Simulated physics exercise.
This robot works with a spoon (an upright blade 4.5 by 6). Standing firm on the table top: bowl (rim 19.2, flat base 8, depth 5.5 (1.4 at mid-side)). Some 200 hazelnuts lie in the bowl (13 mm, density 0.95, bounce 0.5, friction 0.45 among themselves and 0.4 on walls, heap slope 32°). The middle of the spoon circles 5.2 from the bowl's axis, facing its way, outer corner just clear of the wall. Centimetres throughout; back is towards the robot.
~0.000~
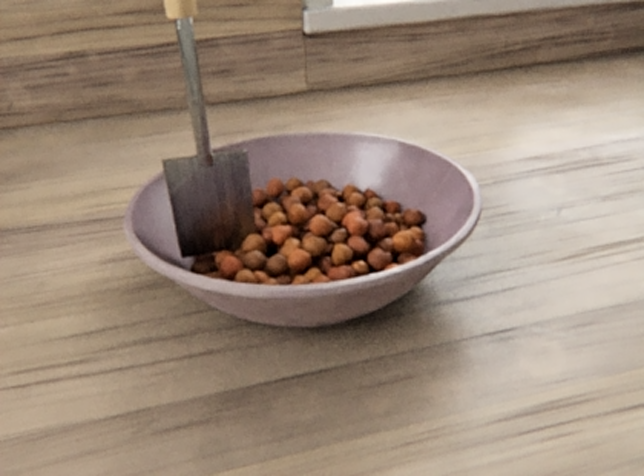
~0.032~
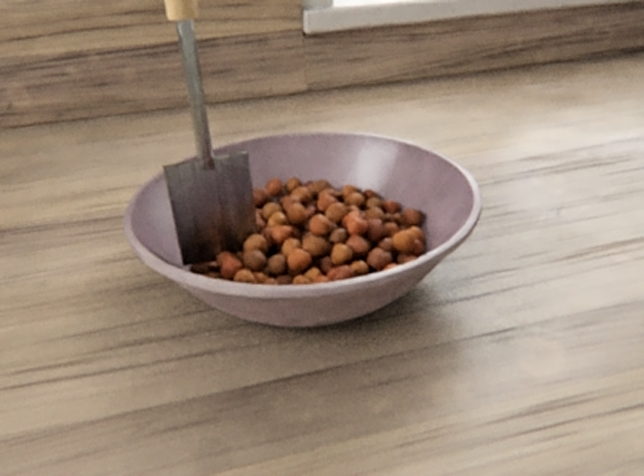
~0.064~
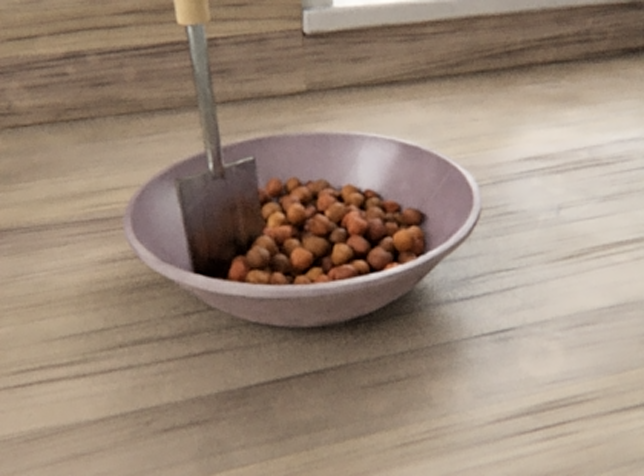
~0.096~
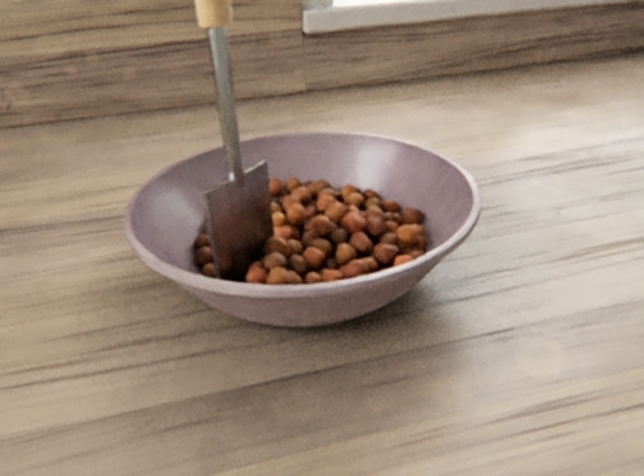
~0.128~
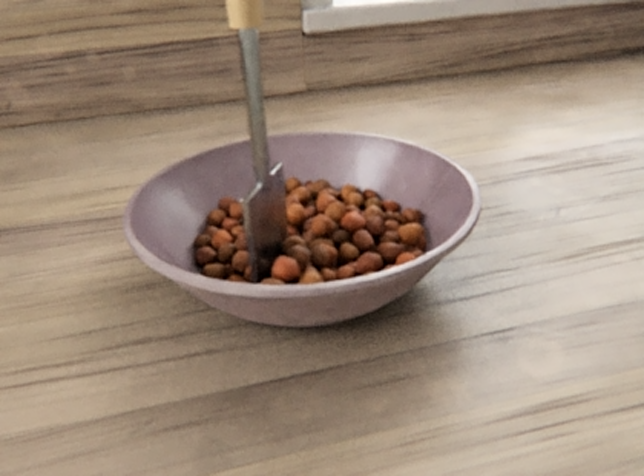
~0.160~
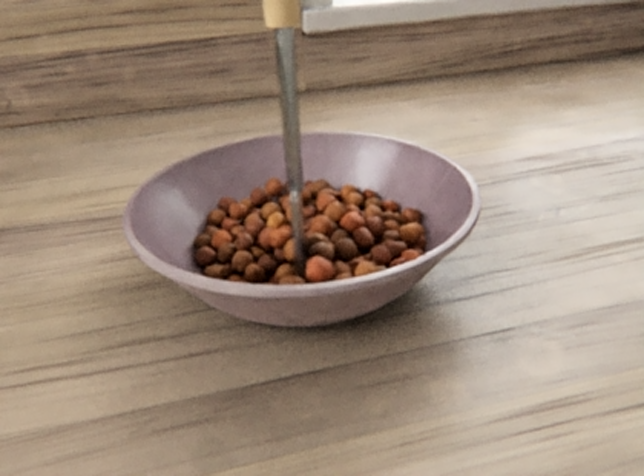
On a wooden table top, a flat metal blade with a pale handle pushed through a heap of round brown nuts in a purple bowl, moving from left to right and turning edge-on.
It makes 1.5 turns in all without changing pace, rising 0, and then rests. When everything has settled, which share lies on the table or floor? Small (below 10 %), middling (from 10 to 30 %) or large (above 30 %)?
On the table or floor the share is middling, from 10 to 30 %.
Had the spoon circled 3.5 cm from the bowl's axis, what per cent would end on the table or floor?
In that case some 5 per cent.
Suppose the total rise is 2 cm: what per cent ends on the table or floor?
About 10 per cent.
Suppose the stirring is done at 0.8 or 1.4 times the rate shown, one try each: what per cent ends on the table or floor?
Some 15 and 40 per cent.
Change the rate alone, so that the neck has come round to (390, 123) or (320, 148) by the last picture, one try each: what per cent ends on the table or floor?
Some 50 and 25 per cent.
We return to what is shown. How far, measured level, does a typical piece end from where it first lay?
Some 8 cm.
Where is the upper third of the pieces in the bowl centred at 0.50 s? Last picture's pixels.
Around (271, 172).
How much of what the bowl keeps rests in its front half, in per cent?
Some 35 per cent.
After 0.50 s, 257° round, highest piece 8 above the table; 194 in the bowl, 6 on the table or floor, 4 in flight or on the tool.
After 0.83 s, 78° round, highest piece 8 above the table; 176 in the bowl, 23 on the table or floor, 5 in flight or on the tool.
After 1.20 s, 180° round, highest piece 5 above the table; 160 in the bowl, 43 on the table or floor, 1 in flight or on the tool.
After 1.90 s, 180° round, highest piece 5 above the table; 160 in the bowl, 44 on the table or floor.
In the end, 160 in the bowl, 44 on the table or floor. That is 22 % on the table or floor.
